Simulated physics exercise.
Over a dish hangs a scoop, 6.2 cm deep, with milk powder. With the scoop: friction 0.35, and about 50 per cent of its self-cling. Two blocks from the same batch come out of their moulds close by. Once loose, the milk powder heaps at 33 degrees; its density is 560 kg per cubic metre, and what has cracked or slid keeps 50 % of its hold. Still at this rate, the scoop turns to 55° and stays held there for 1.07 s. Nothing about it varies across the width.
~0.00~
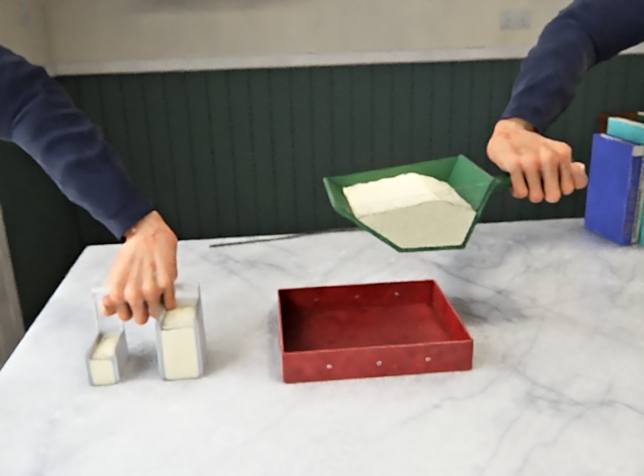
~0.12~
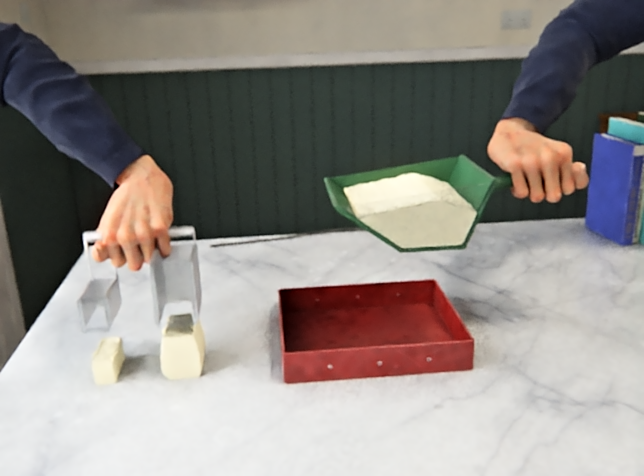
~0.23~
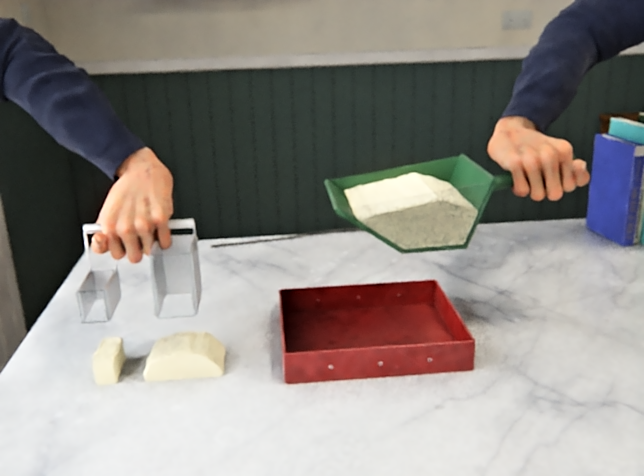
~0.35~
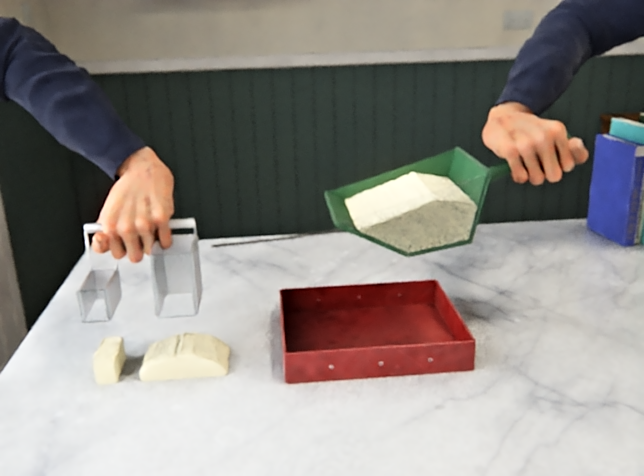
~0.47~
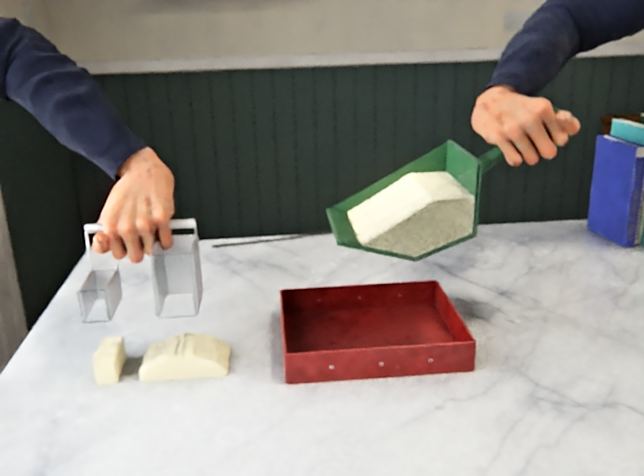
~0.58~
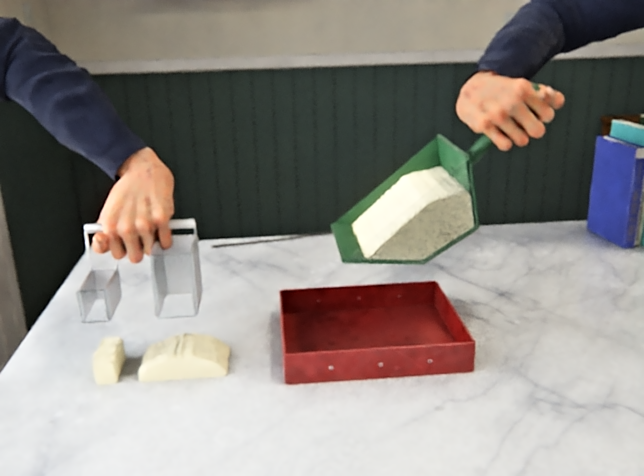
Two hands in dark blue sleeves work over a white marble table, seen from the front and slightly above by a still camera, the right one holding a green scoop of pale powder above a red tray, with blue books at far right. The left hand lifts two clear moulds off two cream blocks, and the taller block slumps into a low mound. The right hand then rises and steadily tilts the scoop down to the left, the powder staying inside.
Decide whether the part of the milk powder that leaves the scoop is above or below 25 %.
The answer is above 25 %.
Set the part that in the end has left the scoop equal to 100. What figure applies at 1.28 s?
Roughly 80 per cent.
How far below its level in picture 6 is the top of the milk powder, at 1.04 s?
By my estimate, near 4.0 cm.
After 0.79 s, the scoop is at 52 degrees and 0 % has left it.
After 1.04 s, the scoop is at 55 degrees and 8 % has left it.
After 1.28 s, the scoop is at 55 degrees and 49 % has left it.
After 1.53 s, the scoop is at 55 degrees and 59 % has left it.
After 1.92 s, the scoop is at 55 degrees and 60 % has left it.
